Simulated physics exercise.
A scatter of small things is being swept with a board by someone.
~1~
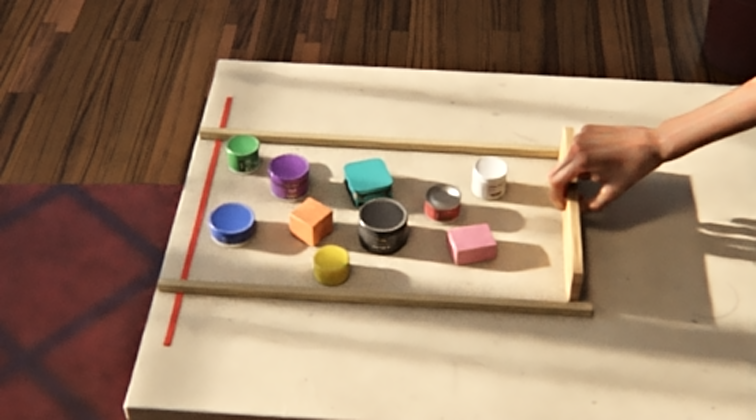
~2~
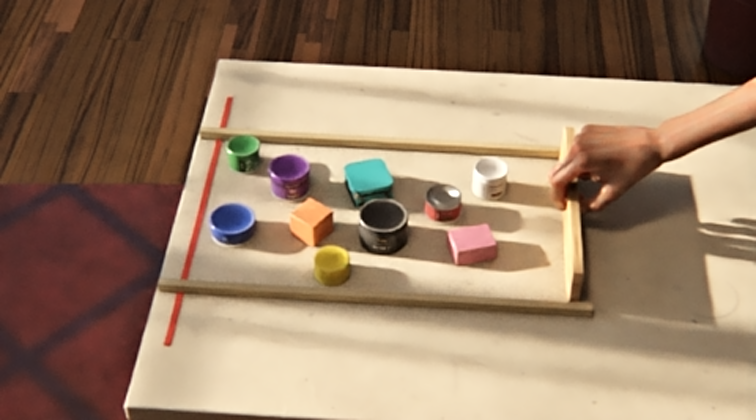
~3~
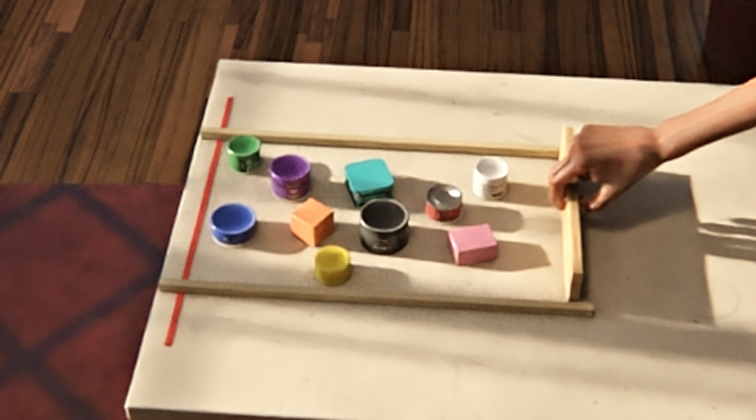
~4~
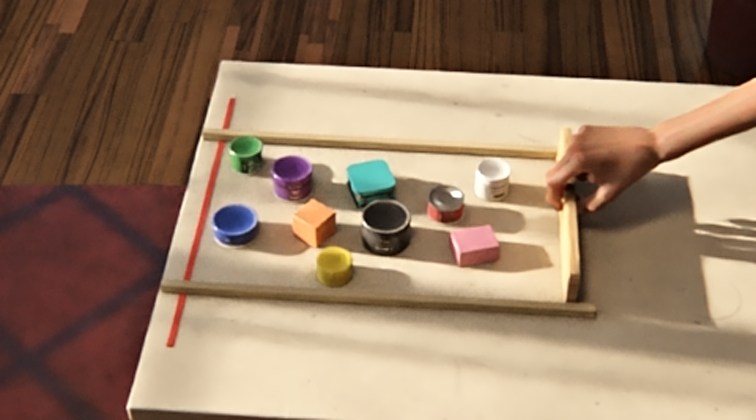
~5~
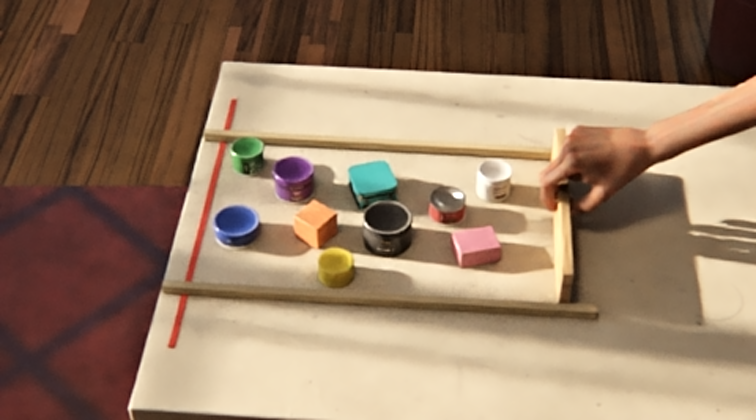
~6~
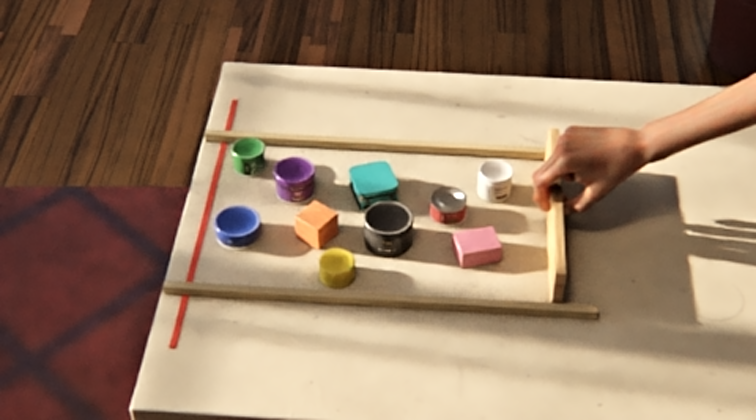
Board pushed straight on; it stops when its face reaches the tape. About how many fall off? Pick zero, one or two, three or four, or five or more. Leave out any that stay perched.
Five or more fall off.
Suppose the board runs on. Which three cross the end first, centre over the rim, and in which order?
In order: The blue tin, then the orange block, then the purple pot.
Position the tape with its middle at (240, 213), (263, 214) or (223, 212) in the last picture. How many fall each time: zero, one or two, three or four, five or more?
In order: Three to four, either three or four, 5 or more.
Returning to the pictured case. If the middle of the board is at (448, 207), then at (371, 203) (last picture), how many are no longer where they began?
First 4 and then 8.
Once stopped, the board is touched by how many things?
That makes 5.
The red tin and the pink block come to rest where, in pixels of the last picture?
I'd put one at around (189, 202) and the other at around (180, 226).
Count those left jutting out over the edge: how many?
As for overhanging, the count is 5.
Early on, none off yet; green tin at rest near (249, 158); blue tin at rest near (238, 228); purple pot at rest near (295, 180).
A while later, none off yet; green tin at rest near (249, 158); blue tin travelled about its own width near (203, 228); purple pot travelled about its own width near (259, 181).
Further along, two off so far; green tin travelled a little near (240, 151); blue tin down on the floor; purple pot leaning a little near (171, 192).
Finally, the number that fall off is five or more; lost, black tub, turquoise case, orange block, purple pot and blue tin.
